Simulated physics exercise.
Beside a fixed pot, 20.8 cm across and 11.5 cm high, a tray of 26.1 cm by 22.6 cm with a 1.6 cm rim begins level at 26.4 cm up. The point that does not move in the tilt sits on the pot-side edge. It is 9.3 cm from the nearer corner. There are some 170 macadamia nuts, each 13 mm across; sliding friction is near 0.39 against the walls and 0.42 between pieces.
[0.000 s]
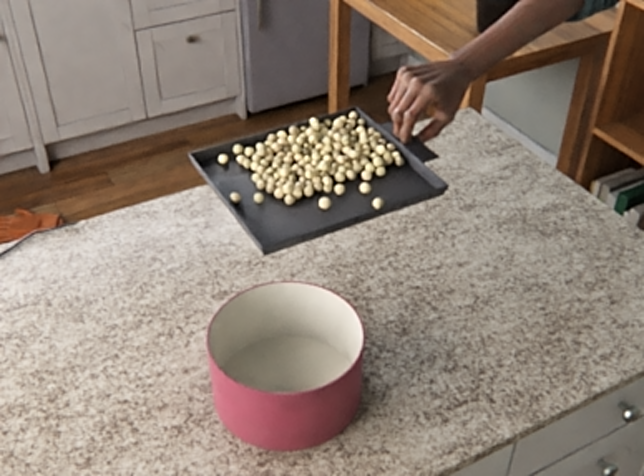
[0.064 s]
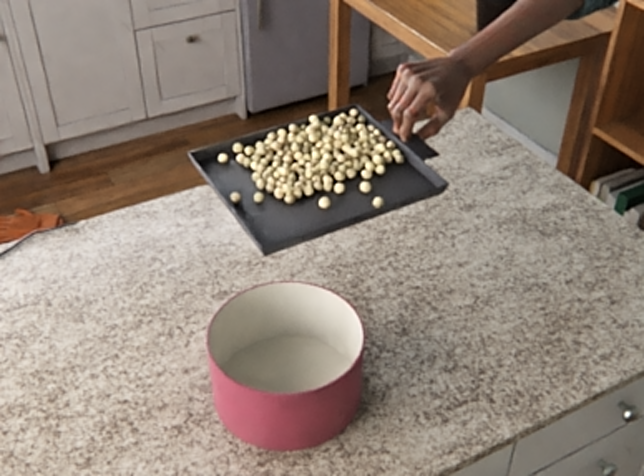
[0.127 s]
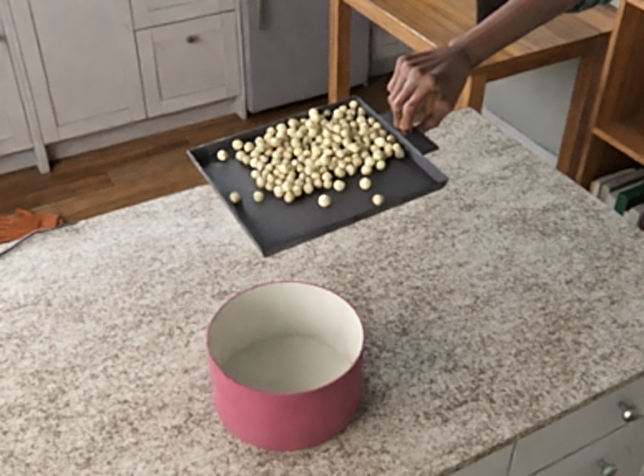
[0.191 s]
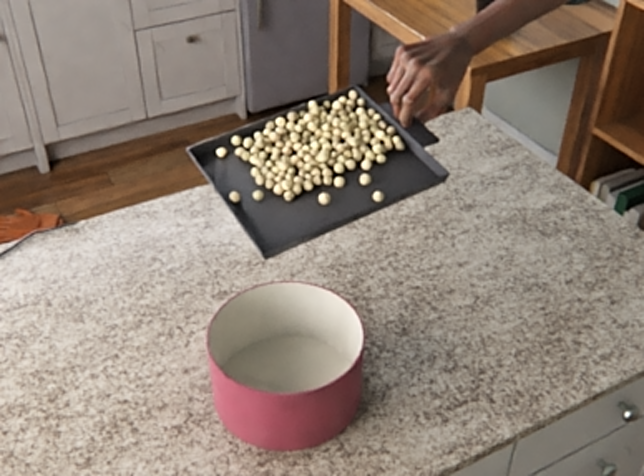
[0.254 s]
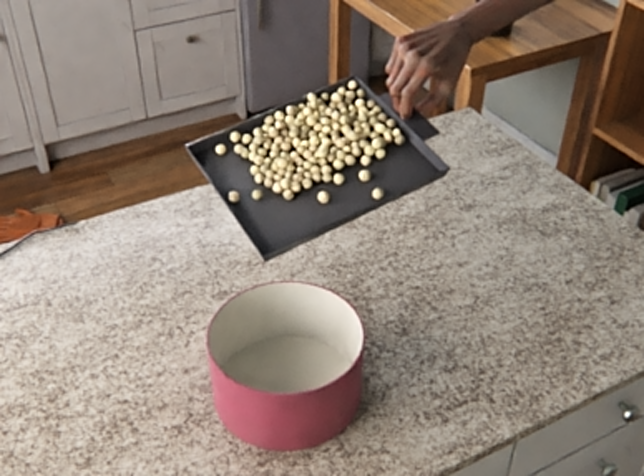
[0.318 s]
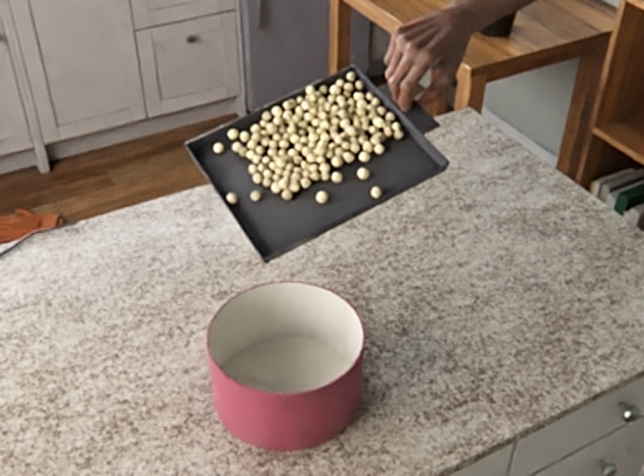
The footage shows a hand holding a dark tray of small, round, pale nuts above a pink pot on a speckled countertop, then gradually raising the tray's far side so that it slants toward the pot, the nuts staying bunched together.
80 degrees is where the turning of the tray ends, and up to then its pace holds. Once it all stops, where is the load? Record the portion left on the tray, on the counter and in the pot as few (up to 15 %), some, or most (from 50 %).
Result. Tray: Few; counter: Few; pot: Most.
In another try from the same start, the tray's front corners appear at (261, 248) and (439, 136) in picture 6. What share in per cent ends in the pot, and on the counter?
Per cent by place - pot 30, counter 70.
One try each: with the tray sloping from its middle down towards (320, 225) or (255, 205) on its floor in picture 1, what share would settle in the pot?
First try: About 95 percent; second try: About 45 percent.
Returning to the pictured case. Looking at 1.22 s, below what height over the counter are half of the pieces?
About 30 centimetres.
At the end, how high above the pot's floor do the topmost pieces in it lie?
Around 3.0 cm above the floor.
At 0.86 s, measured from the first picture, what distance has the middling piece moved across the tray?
About 12 cm.
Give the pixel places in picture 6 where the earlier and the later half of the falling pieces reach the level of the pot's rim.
Early half: About (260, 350); late half: (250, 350).
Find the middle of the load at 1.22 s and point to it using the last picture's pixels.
Roughly (266, 205).
After 0.86 s, tilt 46 degrees; the tray holds 95 %, the pot 0 %.
After 1.22 s, tilt 66 degrees; the tray holds 80 %, the pot 15 %.
After 1.67 s, tilt 80 degrees; the tray holds 65 %, the pot 20 %.
By 3.4 s all is still; tray 0 %, counter 5 %, pot 95 %.
